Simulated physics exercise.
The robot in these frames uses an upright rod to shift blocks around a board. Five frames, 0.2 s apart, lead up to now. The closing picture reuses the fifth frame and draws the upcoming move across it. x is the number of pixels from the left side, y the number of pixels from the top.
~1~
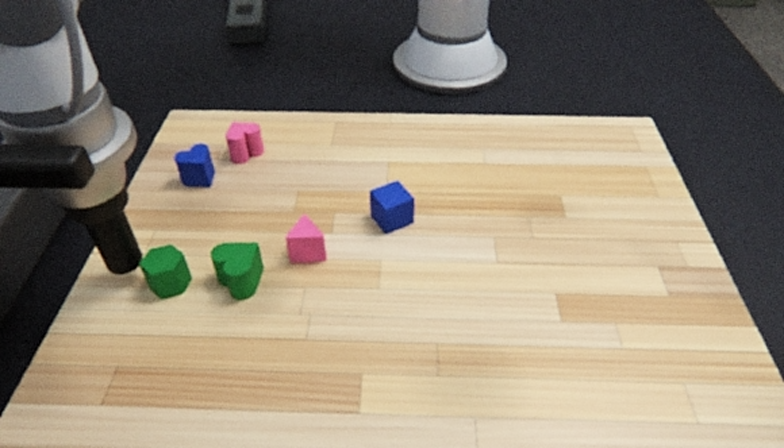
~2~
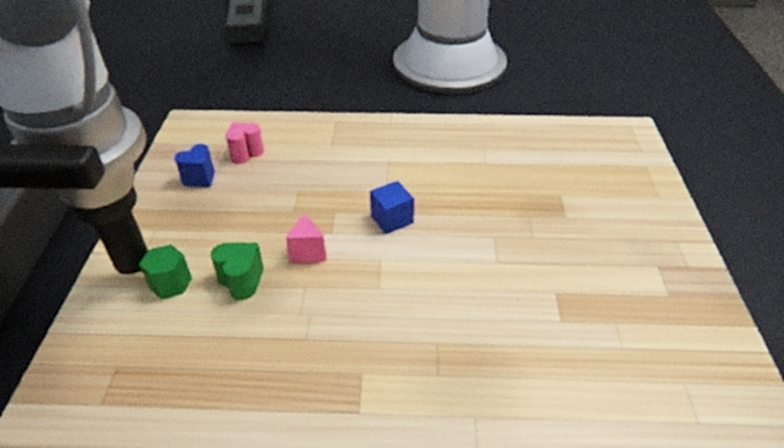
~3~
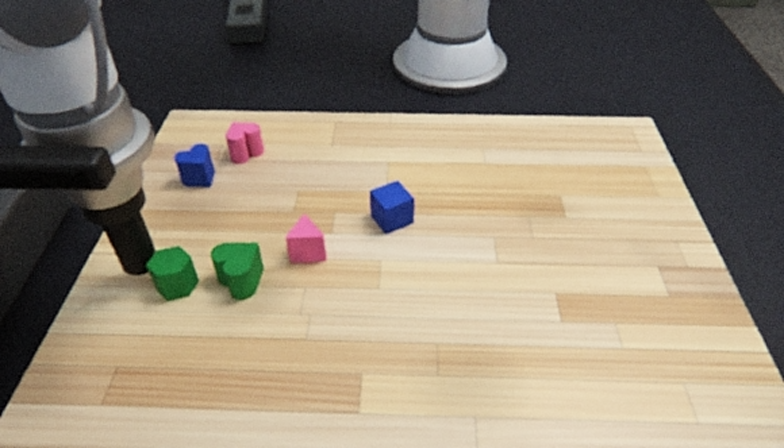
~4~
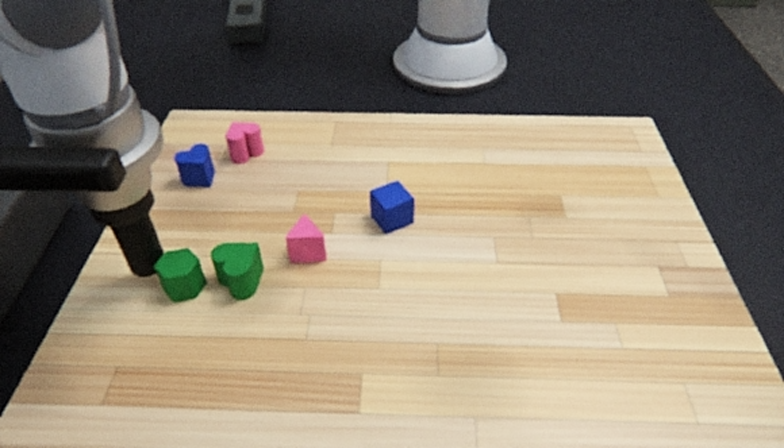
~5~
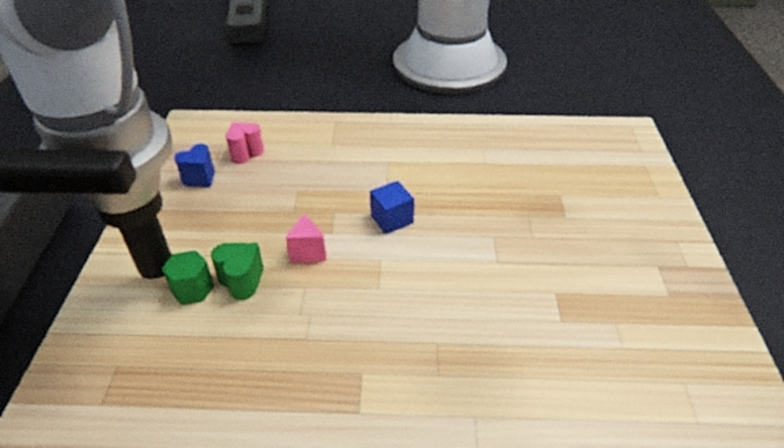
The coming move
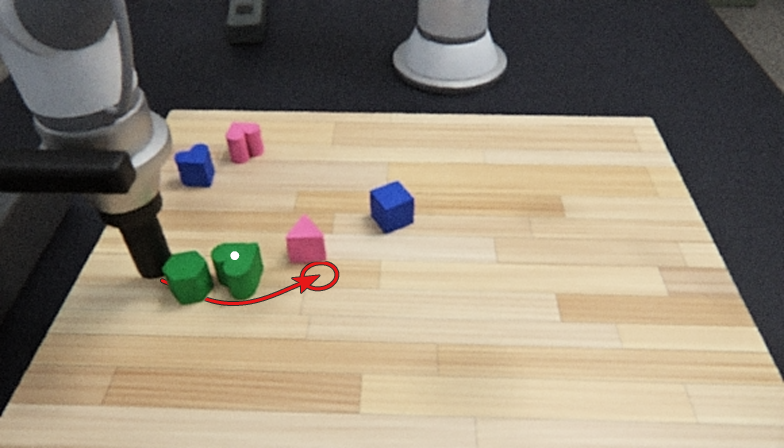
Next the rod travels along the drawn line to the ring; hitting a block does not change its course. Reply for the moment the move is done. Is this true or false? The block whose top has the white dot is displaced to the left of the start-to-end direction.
The statement is true.
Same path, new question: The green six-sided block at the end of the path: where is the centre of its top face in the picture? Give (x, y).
Around (290, 293).
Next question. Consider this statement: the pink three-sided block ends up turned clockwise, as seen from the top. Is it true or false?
Answer: True.
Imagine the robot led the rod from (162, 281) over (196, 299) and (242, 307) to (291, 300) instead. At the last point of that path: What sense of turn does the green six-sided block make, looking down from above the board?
Short answer: Clockwise.
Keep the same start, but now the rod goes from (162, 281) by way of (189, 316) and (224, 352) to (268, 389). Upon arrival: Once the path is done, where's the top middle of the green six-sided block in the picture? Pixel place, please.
If I read the scene right, the answer is (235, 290).
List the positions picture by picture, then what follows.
Rod's lower end at (126, 263); green six-sided block at (161, 259); green heart at (235, 256); pink three-sided block at (305, 228), in the first frame.
Rod at (134, 264); blocks still, in the second frame.
Rod at (141, 264); green six-sided block at (168, 260), in the third frame.
Rod at (149, 266); green six-sided block at (176, 262), in the fourth frame.
Rod at (157, 268); green six-sided block at (184, 264); green heart at (235, 256); pink three-sided block at (305, 228), in the fifth frame.
Drawn move, from (162, 281) through (208, 300) and (266, 298) to (320, 276); the dot is on the green heart.
The first path, step by step. One third of the way, rod at (205, 287); green six-sided block at (235, 284); green heart at (250, 253), turned 20° anticlockwise.
Two thirds of the way, rod at (265, 285); green six-sided block at (288, 293), turned 40° clockwise; green heart at (262, 247), turned 55° anticlockwise.
At the end, rod at (318, 263); green six-sided block at (290, 293), turned 45° clockwise; green heart at (270, 242), turned 85° anticlockwise; pink three-sided block at (307, 225), turned 20° clockwise.
